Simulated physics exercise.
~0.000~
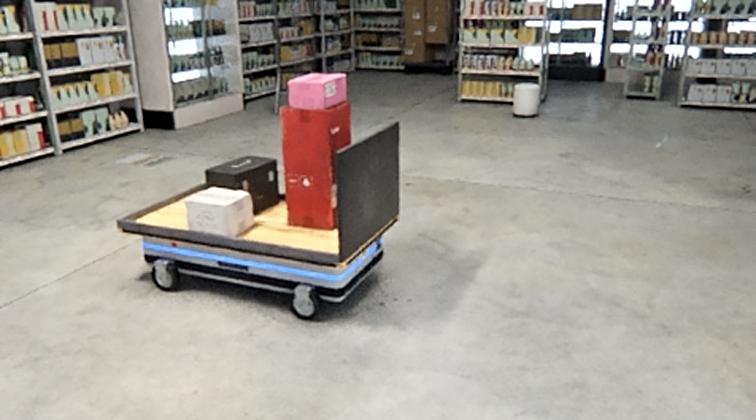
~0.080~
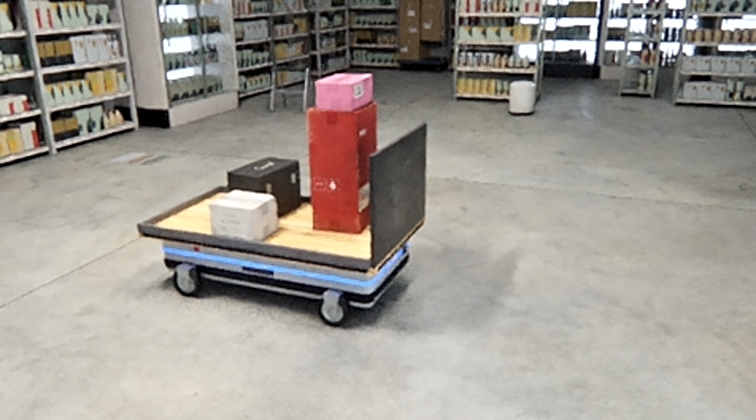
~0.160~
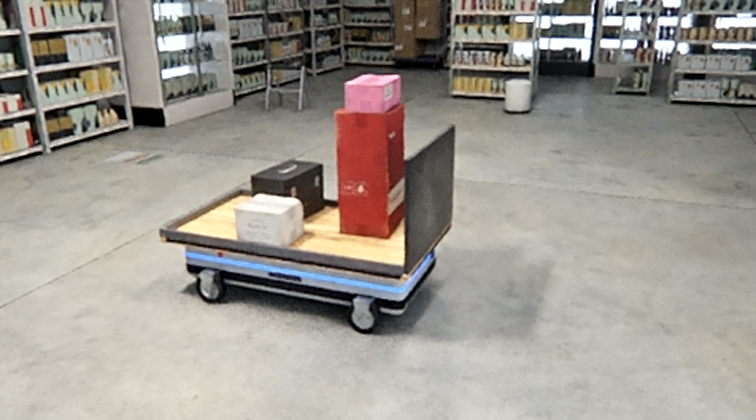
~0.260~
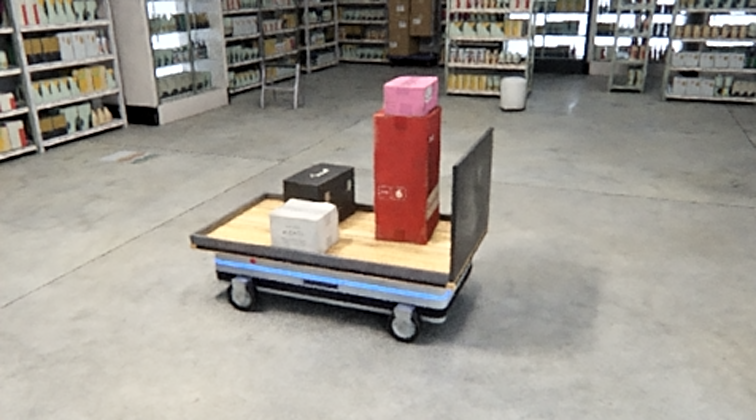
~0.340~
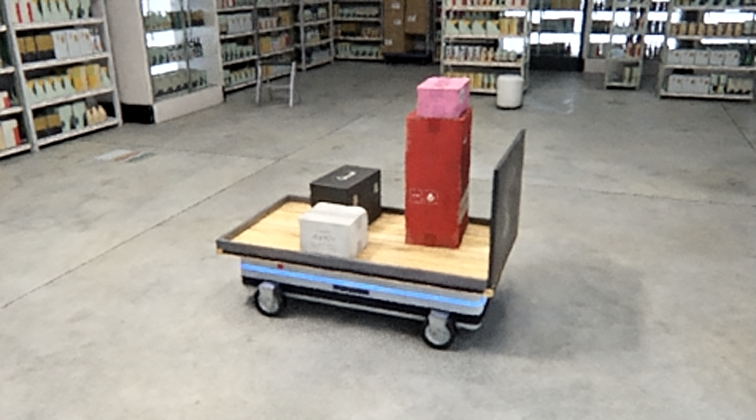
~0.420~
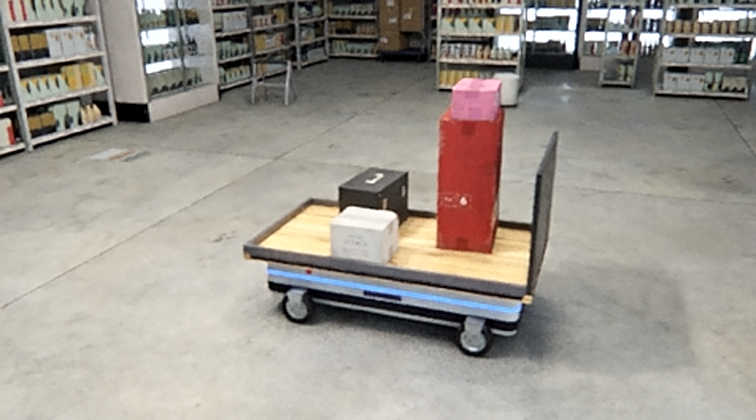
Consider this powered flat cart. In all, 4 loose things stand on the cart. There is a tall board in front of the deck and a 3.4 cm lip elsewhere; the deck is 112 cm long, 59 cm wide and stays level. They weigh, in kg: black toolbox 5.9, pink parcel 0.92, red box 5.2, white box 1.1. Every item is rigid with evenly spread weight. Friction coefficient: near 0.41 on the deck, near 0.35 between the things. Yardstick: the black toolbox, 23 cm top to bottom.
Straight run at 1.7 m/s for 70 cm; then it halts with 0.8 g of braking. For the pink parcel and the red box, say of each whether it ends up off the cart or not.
Pink parcel: Yes; red box: No.
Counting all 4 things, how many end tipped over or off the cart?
That makes 1.
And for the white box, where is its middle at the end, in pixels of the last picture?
Around (449, 248).
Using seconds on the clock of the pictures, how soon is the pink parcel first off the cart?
I'd put it at some 0.8 s.
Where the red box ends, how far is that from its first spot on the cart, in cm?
It ends up around 6 cm from its start.
After 0.62 s, cart has run 88 cm; pink parcel leaning 5° near (552, 101); red box leaning 5° near (531, 182); white box slid 8 cm.
After 0.72 s, cart has run 88 cm, stopped; pink parcel leaning 14° near (585, 103); red box leaning 14° near (547, 181); black toolbox slid 15 cm.
After 0.92 s, cart has run 88 cm, stopped; pink parcel now off the cart; red box leaning 12° near (543, 181); black toolbox slid 18 cm.
After 1.22 s, cart has run 88 cm, stopped; red box leaning 6° near (520, 180); black toolbox slid 18 cm; white box slid 18 cm.
At rest (2.6 s), off the cart, pink parcel; not toppled but over 10 cm from the start, black toolbox and white box; the last one in place, give or take 10 cm. In the last view, pink parcel near (703, 318), red box near (528, 183).
